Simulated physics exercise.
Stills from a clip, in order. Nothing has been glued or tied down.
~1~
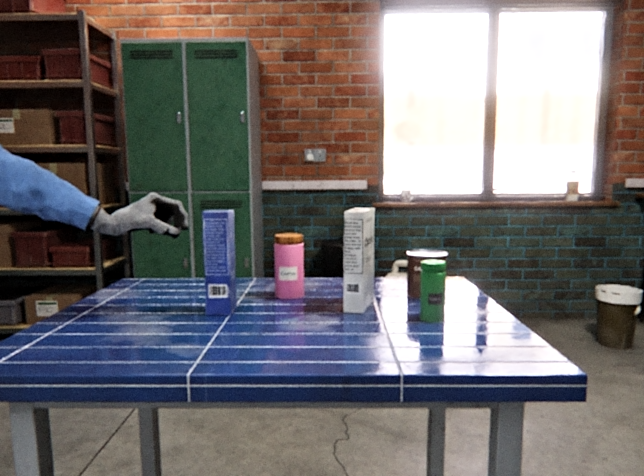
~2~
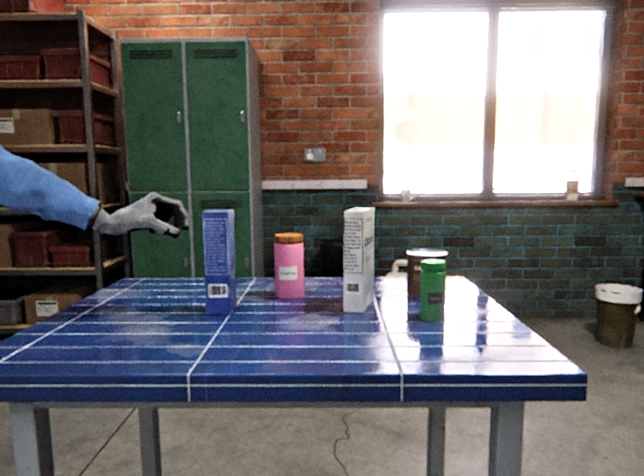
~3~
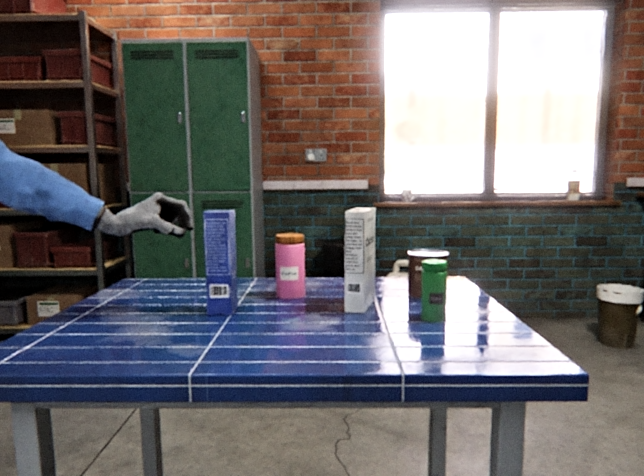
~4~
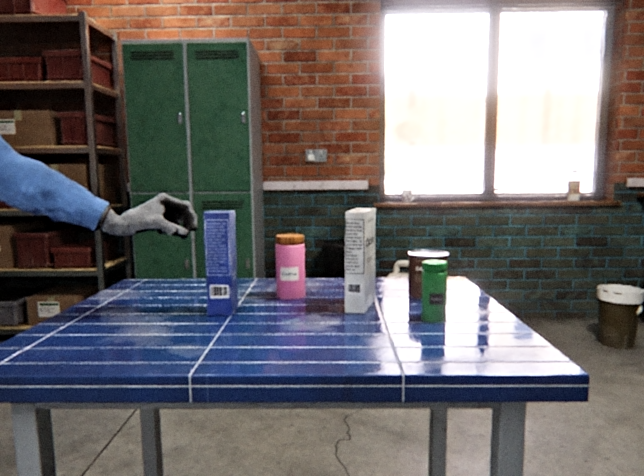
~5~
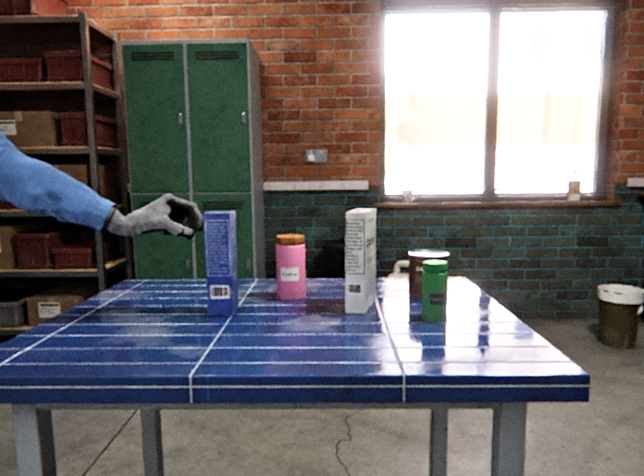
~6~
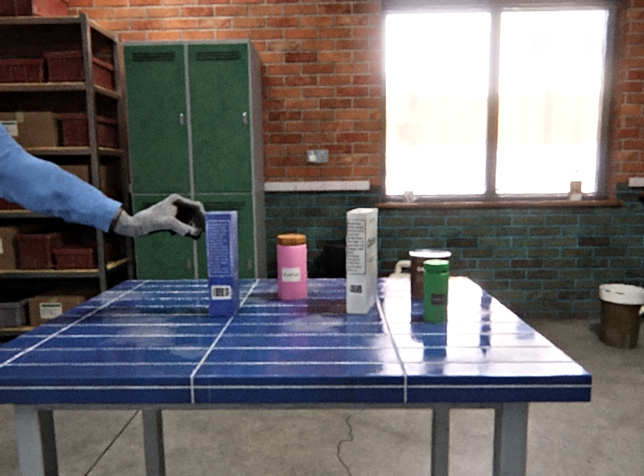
A gloved hand in a blue sleeve moves slightly right toward a blue carton on a blue-topped table, its fingers curled near the carton's upper edge, while the pink jar, white box and green container stay still.
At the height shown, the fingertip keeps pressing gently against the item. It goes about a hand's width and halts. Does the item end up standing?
No.
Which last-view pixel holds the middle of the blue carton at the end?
Around (291, 300).
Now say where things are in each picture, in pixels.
The first frame shows blue carton (220, 262).
The second frame shows blue carton (220, 261).
The third frame shows blue carton (221, 262).
The fourth frame shows blue carton (222, 262).
The fifth frame shows blue carton (222, 263).
The sixth frame shows blue carton (223, 263).
Then, 0.60 s on from there, blue carton turned 29° from how it was put near (250, 263).
Then, 0.80 s on from there, blue carton on its side near (291, 301).
In the end, toppled on the table, blue carton. At the end, from the last picture's camera, blue carton near (291, 300).
